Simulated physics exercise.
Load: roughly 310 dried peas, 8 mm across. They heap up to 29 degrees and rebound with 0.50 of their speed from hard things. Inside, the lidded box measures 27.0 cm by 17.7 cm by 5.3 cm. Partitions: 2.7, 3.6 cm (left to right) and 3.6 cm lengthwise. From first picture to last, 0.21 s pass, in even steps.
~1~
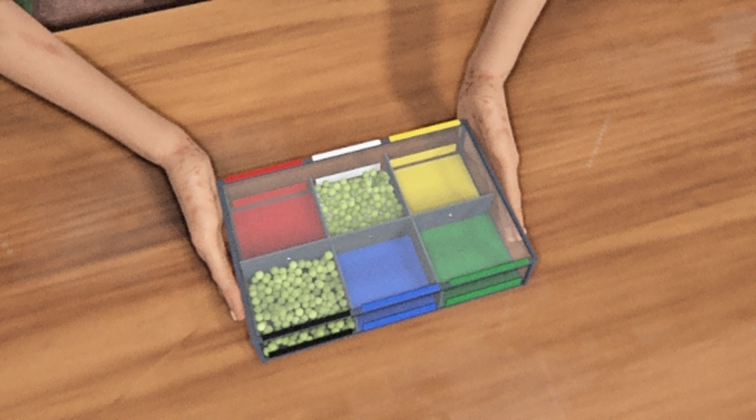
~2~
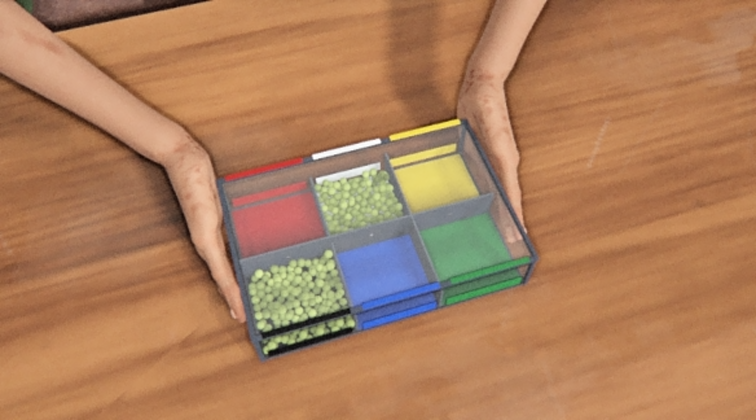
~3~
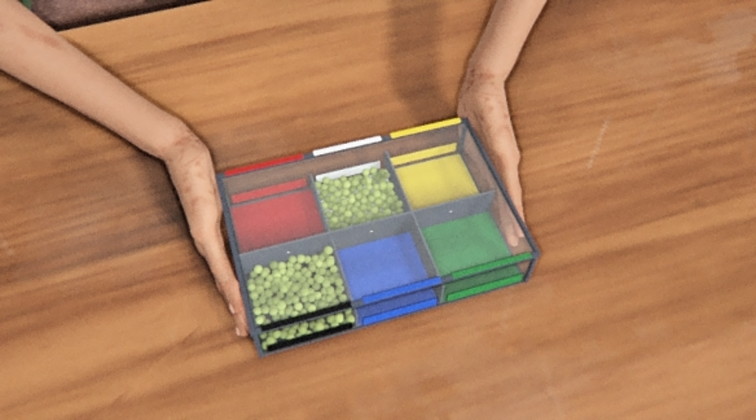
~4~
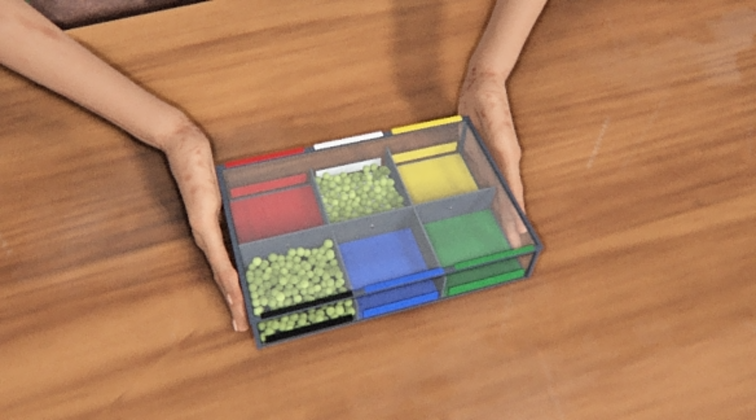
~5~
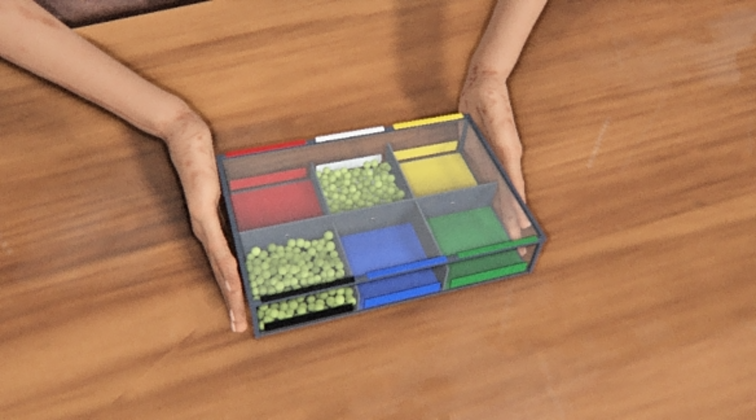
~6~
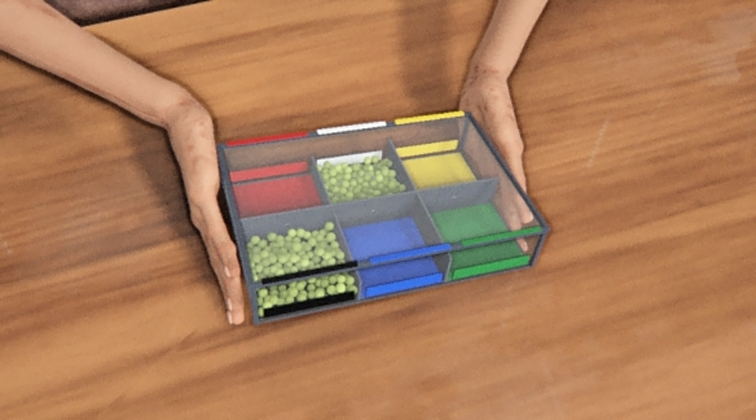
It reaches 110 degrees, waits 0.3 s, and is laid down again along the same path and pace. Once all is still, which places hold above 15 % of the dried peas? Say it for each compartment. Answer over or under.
Red compartment: Under; blue compartment: Under; green compartment: Under; yellow compartment: Over; white compartment: Over; black compartment: Under.
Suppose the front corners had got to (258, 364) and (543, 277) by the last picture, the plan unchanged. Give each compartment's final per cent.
Red 0, blue 20, green 0, yellow 0, white 25, black 55.
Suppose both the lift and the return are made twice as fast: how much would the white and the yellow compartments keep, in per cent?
Then: White 70; yellow 30.
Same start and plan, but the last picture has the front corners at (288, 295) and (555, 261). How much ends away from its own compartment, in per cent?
In that case some 75 per cent.
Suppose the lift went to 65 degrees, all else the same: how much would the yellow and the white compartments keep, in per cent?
Yellow 5, white 50.
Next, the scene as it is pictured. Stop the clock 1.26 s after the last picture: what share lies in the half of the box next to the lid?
Roughly 70 per cent.
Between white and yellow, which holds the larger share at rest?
The white compartment.
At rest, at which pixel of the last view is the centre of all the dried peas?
Near (381, 188).
Then, 1.26 s after the last picture, tilt 110 degrees; blue 5 %, yellow 25 %, white 60 %, black 10 %.
Then, 2.09 s after the last picture, tilt 57 degrees; yellow 40 %, white 60 %.
Then, 2.94 s after the last picture, tilt 0 degrees; yellow 40 %, white 60 %.
In the end, red 0 %, blue 0 %, green 0 %, yellow 40 %, white 60 %, black 0 %.
